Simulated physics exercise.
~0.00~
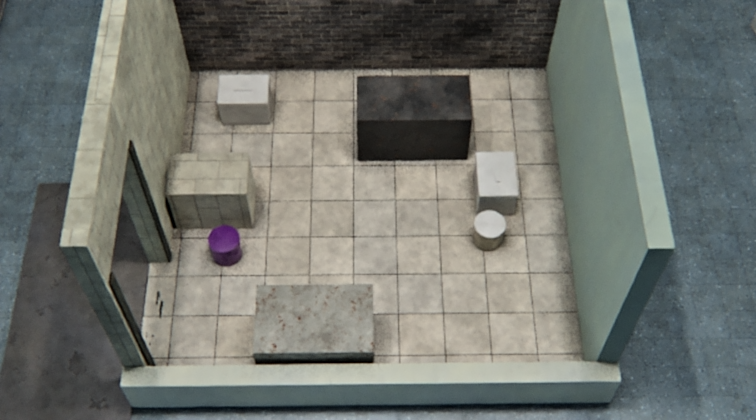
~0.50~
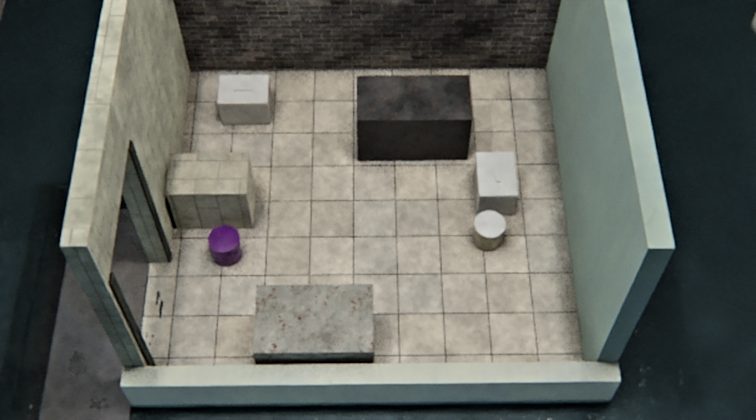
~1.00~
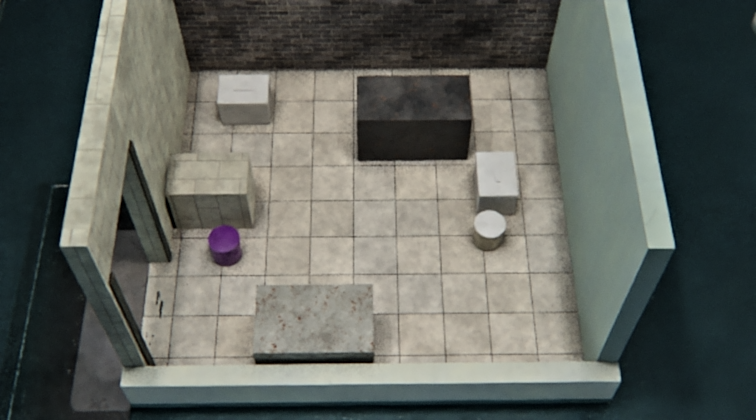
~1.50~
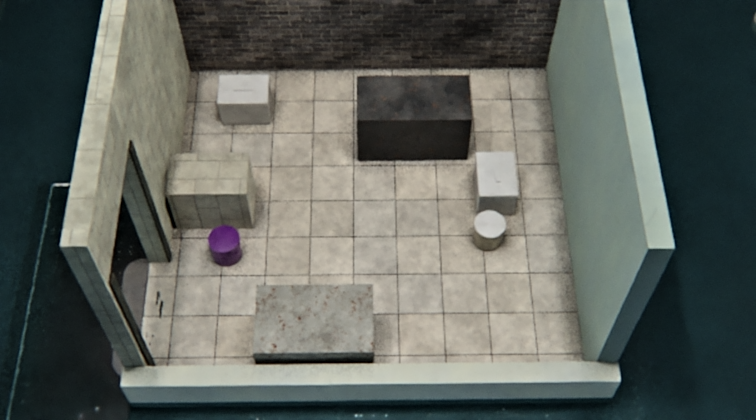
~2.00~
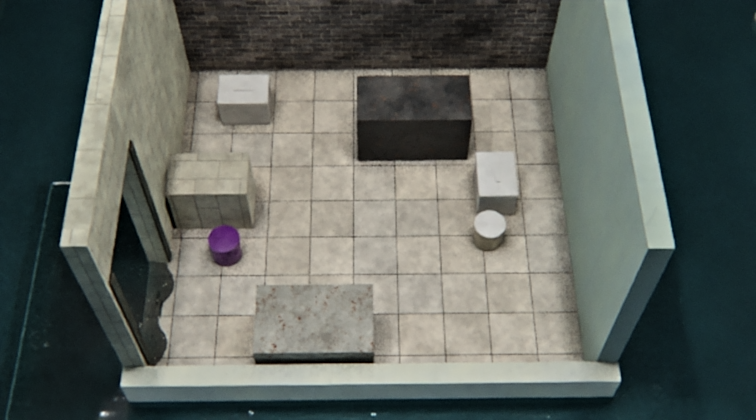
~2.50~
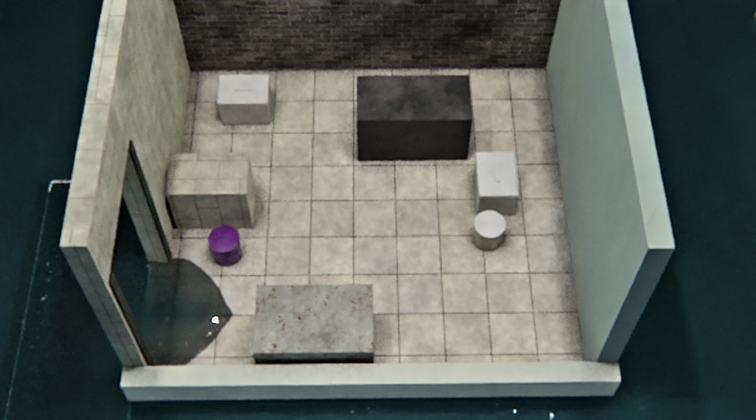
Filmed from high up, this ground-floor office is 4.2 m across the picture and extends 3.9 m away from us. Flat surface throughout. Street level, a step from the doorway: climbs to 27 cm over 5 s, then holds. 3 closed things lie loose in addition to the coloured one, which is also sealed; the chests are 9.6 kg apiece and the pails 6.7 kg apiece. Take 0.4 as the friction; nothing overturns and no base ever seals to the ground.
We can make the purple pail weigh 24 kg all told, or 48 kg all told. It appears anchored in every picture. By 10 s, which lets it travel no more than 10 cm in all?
The heavier one is needed and sufficient.
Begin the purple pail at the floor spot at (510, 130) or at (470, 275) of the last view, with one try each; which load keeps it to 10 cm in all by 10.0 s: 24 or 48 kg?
In order: Even the lighter mass works; even the lighter mass works.
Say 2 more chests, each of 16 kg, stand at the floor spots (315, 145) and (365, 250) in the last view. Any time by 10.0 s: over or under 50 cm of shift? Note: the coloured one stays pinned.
Results: Threshold not reached; threshold exceeded.
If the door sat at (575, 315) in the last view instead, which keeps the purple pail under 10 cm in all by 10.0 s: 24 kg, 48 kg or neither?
Result: Lighter option suffices.
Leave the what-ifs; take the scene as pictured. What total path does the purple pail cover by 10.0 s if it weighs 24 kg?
Some 100 cm in all.
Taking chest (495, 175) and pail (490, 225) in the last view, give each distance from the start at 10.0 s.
In turn: 150 cm, 100 cm.
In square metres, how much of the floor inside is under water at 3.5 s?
Wet area: Approx. 2.0 m2.
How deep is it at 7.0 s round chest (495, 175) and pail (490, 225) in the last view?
Close to 6 and 6 centimetres.
After 3.5 s the purple pail would be 0 cm from its start with 24 kg and 0 cm from its start with 48 kg; 2 cm of water round it then.
After 4.5 s the purple pail would be 0 cm from its start with 24 kg and 0 cm from its start with 48 kg; 6 cm of water round it then.
After 7.0 s the purple pail would be 27 cm from its start with 24 kg and 0 cm from its start with 48 kg; 14 cm of water round it then.
After 10.0 s the purple pail would be 90 cm from its start with 24 kg and 0 cm from its start with 48 kg; 16 cm of water round it then.
